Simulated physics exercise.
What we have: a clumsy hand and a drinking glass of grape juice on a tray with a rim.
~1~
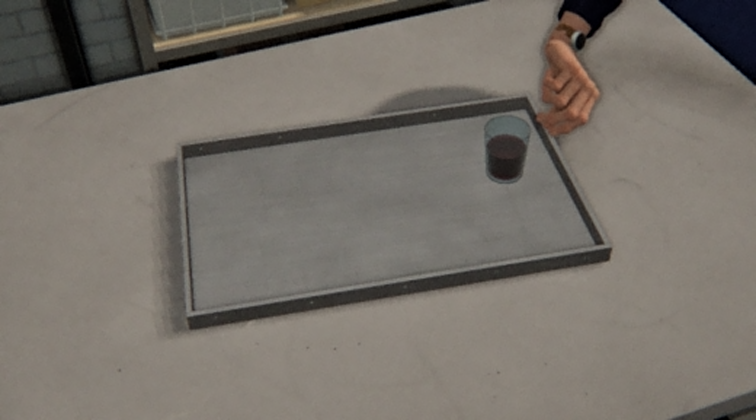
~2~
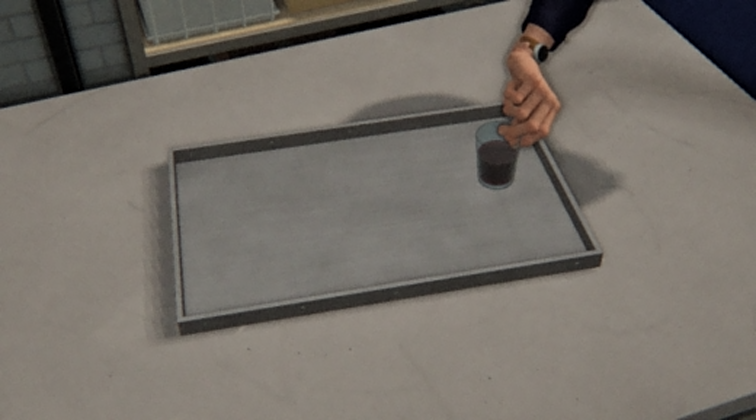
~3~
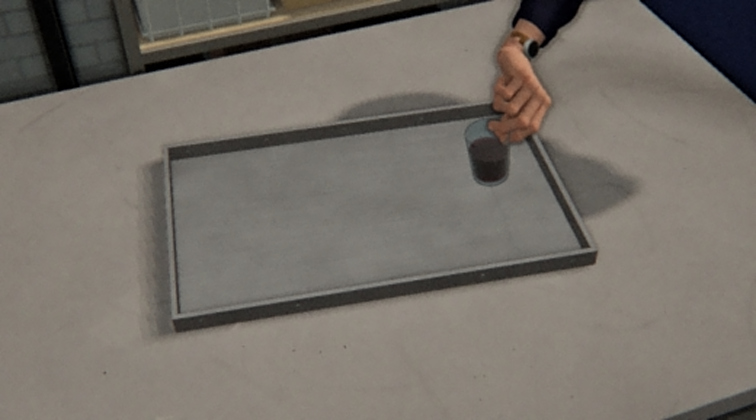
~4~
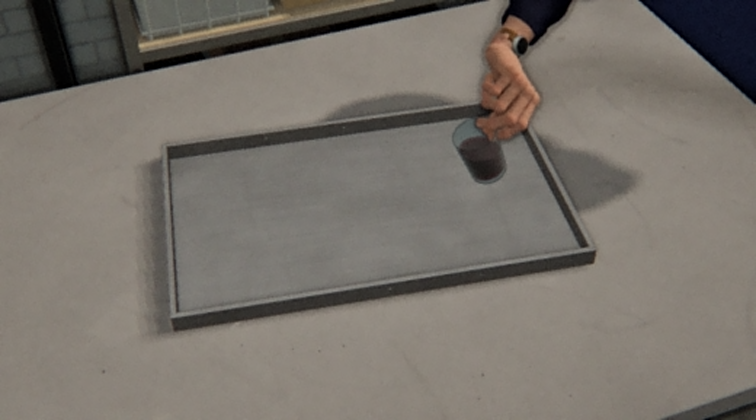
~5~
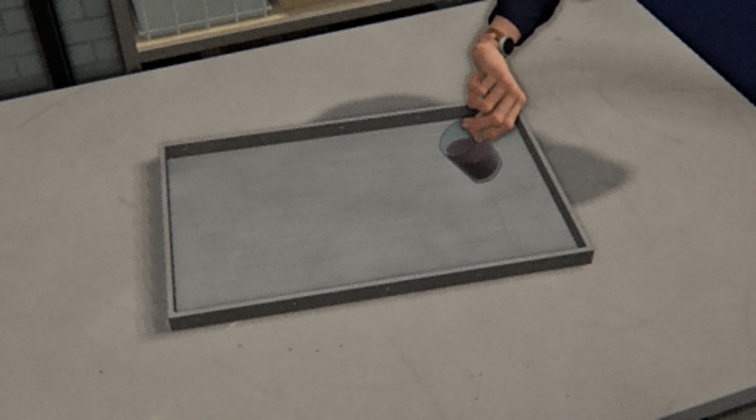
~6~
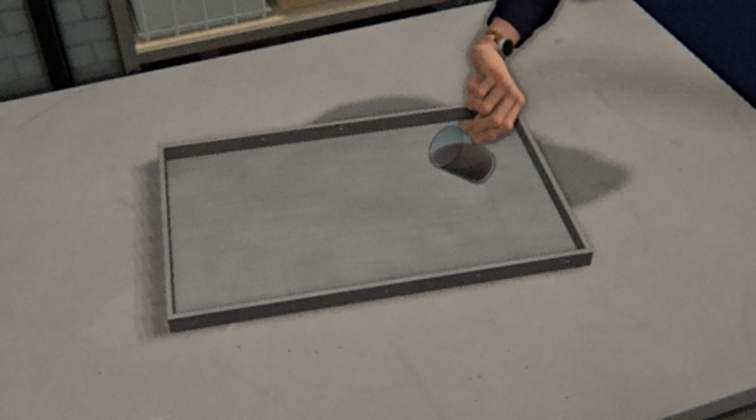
A clear glass about half full of dark purple grape juice stands upright near the right end of a grey, dark-rimmed tray, seen from above at an angle. The tray rests on a pale, scuffed tabletop, with shelving behind and a dark-sleeved hand wearing a watch at upper right. The hand reaches in and pushes the glass, which leans steeply left as the view shifts slightly.
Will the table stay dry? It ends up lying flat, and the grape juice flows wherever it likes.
I expect the spill will remain inside the tray.
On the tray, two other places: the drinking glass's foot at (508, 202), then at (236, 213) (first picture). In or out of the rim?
One: It keeps within the tray. Two: It wets the top as well.
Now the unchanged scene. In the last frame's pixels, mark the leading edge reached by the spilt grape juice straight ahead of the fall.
It ends up somewhere close to (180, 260) in the last view.
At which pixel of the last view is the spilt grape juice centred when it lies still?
Roughly (271, 227).
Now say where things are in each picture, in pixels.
In the first picture, it stands upright; drinking glass (506, 149) about half full; tray (423, 273).
In the second picture, pushed off balance; drinking glass about half full, surface at (498, 152).
In the third picture, pushed off balance; drinking glass (489, 152) about half full.
In the fourth picture, pushed off balance; drinking glass (481, 151) tipped 20°; tray (408, 275).
In the fifth picture, pushed off balance; drinking glass (472, 152) tipped 35°.
In the sixth picture, it is falling; drinking glass (462, 156) tipped 45°.
Shortly, the drinking glass lies in the tray; the puddle covers about as much as a plate; none is outside.
Then, the puddle covers about as much as a tray; none is outside.
At the finish, the puddle covers about as much as a tray; none is outside.
